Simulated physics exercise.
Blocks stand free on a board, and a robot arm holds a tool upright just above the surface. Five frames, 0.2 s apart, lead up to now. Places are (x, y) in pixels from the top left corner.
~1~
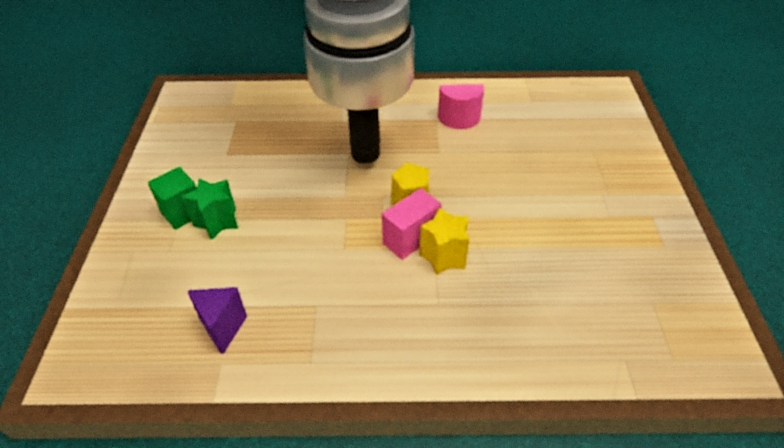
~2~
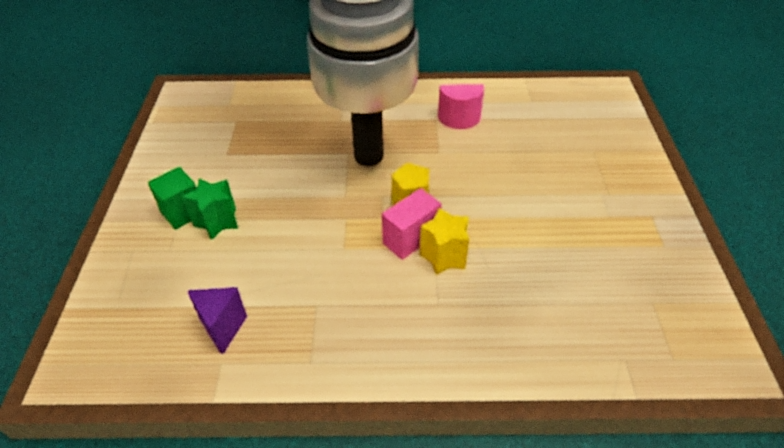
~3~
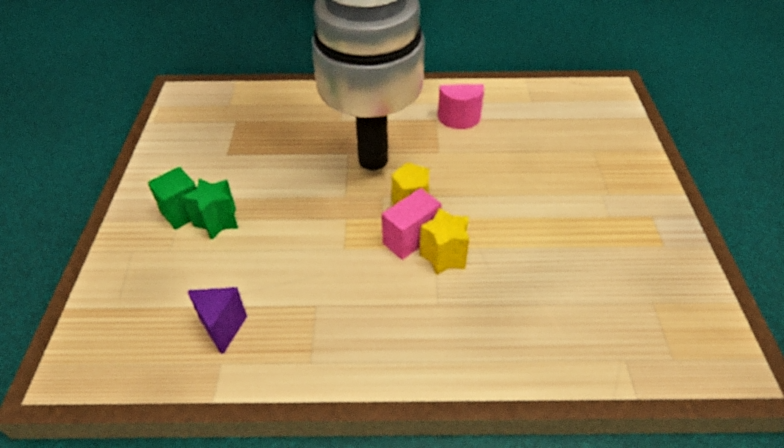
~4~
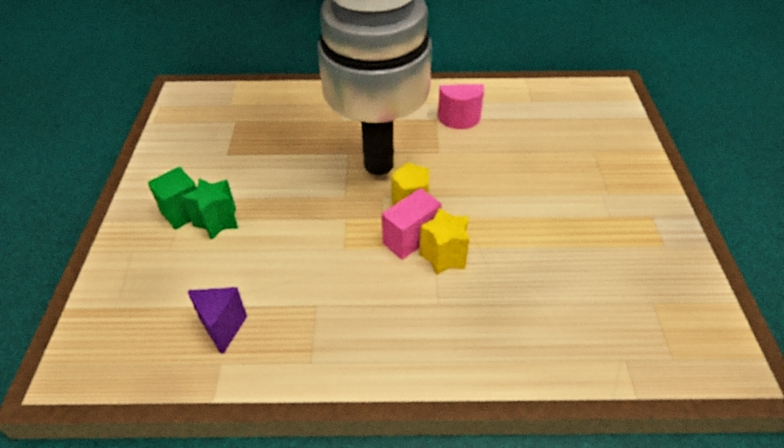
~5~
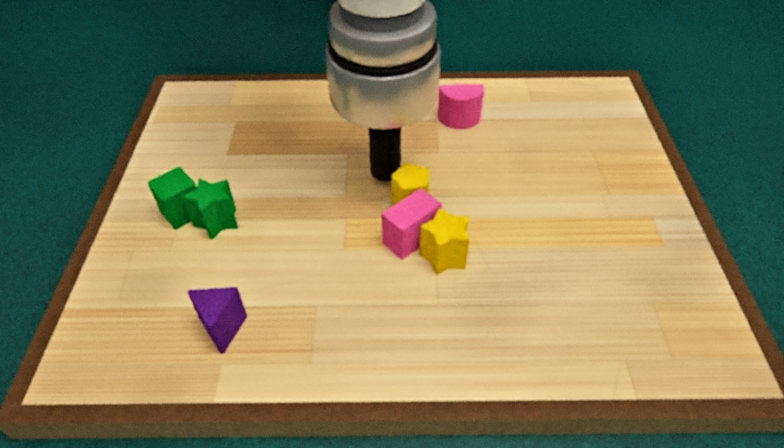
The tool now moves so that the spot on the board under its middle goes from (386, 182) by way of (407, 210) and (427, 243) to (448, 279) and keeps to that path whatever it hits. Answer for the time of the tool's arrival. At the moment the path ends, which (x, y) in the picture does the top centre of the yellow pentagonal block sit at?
It sits at (460, 202).
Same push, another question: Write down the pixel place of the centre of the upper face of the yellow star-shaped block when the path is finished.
Its top centre lands on (489, 307).
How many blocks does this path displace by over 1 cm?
Shifted over 1 cm: Three or more.
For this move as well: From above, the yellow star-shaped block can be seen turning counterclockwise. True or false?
The statement is incorrect.
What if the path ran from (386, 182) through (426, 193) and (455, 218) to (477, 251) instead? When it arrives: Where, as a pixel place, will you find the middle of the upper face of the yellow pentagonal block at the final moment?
When the path ends, it will be at (458, 241).
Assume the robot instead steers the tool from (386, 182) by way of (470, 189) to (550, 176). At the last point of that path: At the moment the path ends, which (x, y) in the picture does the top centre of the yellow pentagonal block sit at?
If I read the scene right, the answer is (434, 182).
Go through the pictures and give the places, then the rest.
Lower end of the tool (366, 155), tops of blocks, yellow pentagonal block (412, 176), pink oblong block (412, 208), yellow star-shaped block (447, 226), in the first picture.
Tool (369, 158), blocks as before, in the second picture.
Tool (373, 161), blocks as before, in the third picture.
Tool (379, 166), blocks as before, in the fourth picture.
Tool (386, 172), yellow pentagonal block (412, 176), pink oblong block (412, 208), yellow star-shaped block (447, 226), in the fifth picture.
The first path, step by step. One third of the way, tool (408, 202); yellow pentagonal block (440, 192); pink oblong block (424, 218), turned 40° clockwise; yellow star-shaped block (456, 250).
Two thirds of the way, tool (428, 234); yellow pentagonal block (460, 202), turned 65° anticlockwise; pink oblong block (437, 239), turned 25° clockwise; yellow star-shaped block (465, 268).
At the end, tool (449, 270); yellow pentagonal block (460, 202), turned 65° anticlockwise; pink oblong block (464, 278), turned 15° clockwise; yellow star-shaped block (489, 307), turned 25° clockwise.
